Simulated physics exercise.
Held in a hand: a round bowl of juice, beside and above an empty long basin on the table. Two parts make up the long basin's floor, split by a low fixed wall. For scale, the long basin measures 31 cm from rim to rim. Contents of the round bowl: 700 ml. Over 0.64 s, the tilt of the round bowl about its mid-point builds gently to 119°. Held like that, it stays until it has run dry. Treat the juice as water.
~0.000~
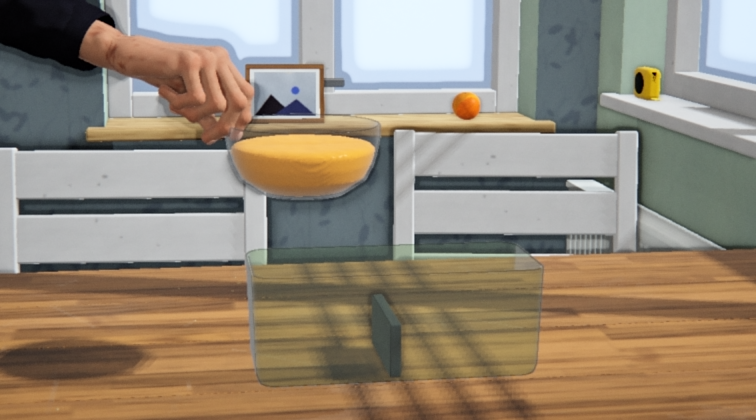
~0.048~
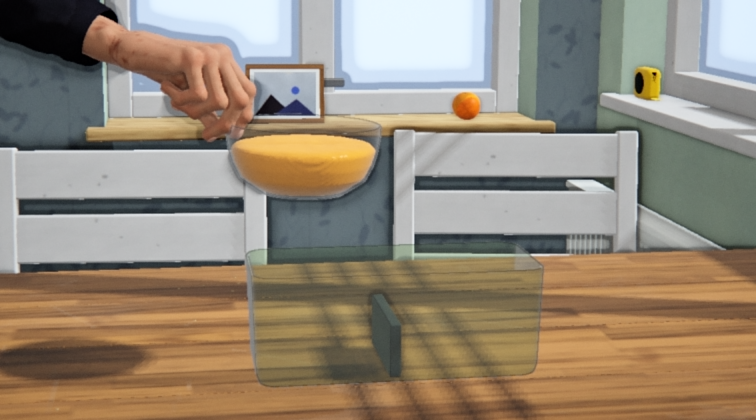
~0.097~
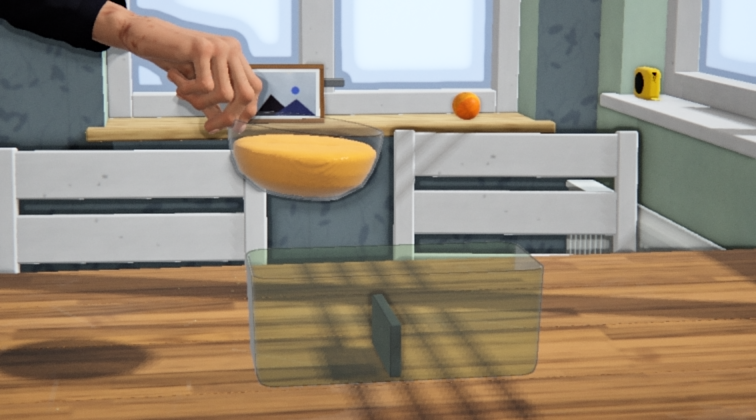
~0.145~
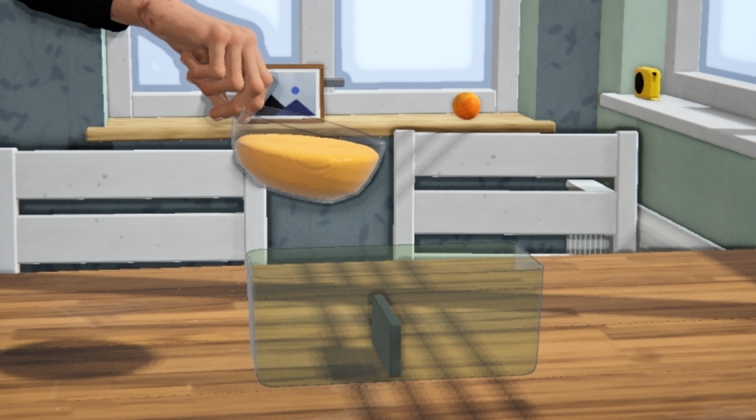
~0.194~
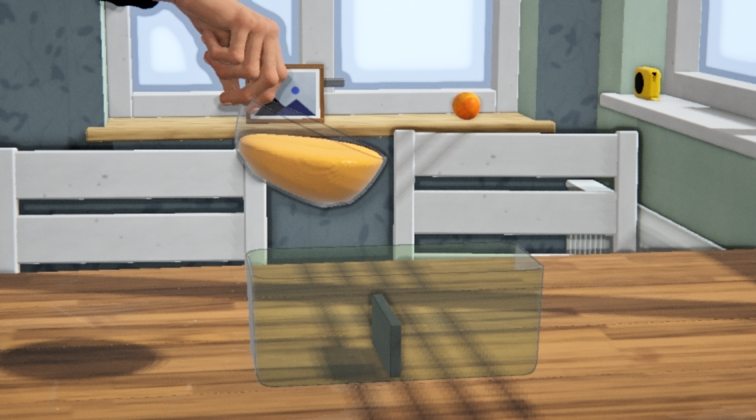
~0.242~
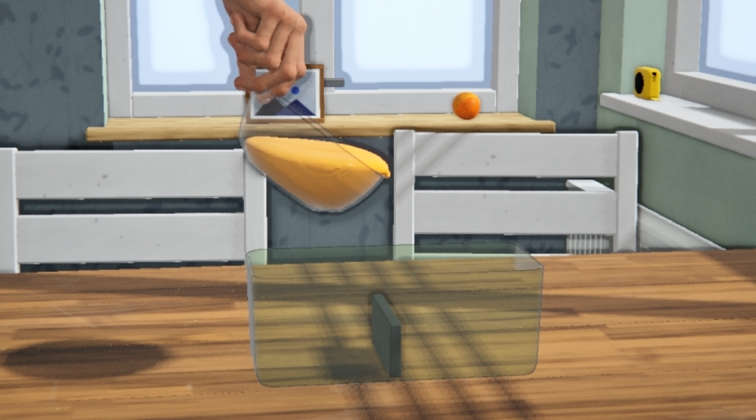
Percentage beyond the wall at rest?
61 per cent.
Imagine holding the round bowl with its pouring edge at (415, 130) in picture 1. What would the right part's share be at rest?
Then I'd expect something near 75 per cent.
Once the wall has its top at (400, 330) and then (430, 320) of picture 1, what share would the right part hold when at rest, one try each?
Some 50 in a hundred, then some 20 in a hundred.
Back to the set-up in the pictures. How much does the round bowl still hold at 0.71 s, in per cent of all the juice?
Around 0 in a hundred is still there.
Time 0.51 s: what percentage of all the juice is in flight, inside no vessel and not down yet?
Close to 18 per cent, I'd say.
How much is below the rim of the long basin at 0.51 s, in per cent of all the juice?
About 74%.
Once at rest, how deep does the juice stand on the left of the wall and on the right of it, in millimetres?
16 mm left, 22 mm right.
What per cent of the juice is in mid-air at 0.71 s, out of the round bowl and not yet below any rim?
Airborne fraction: Approx. 12 %.
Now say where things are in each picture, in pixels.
Tilt 0°; pouring edge (378, 124); surface from (230, 146) to (373, 143); the long basin's rim runs from (250, 266) to (530, 257); the wall's top is at (386, 310), in the first picture.
Tilt 2°; pouring edge (379, 127); surface from (230, 145) to (374, 145), in the second picture.
Tilt 7°; pouring edge (381, 133); surface from (233, 143) to (375, 147), in the third picture.
Tilt 14°; pouring edge (383, 144); surface from (234, 140) to (377, 151), in the fourth picture.
Tilt 25°; pouring edge (384, 159); surface from (238, 140) to (382, 154), in the fifth picture.
Tilt 37°; pouring edge (381, 176); surface from (243, 140) to (371, 159); 4 per cent is over the edge, in the sixth picture.
After 0.51 s the tilt is 107° and 7 per cent is still to pour, 15 is left of the wall and 60 right of it.
After 0.71 s the tilt is 119° and 0 per cent is still to pour, 32 is left of the wall and 55 right of it.
After 0.92 s the tilt is 119° and 0 per cent is still to pour, 37 is left of the wall and 61 right of it.
After 1.14 s the tilt is 119° and 0 per cent is still to pour, 37 is left of the wall and 61 right of it.
In the end 37 per cent lies left of the wall, 61 right of it and 2 outside.
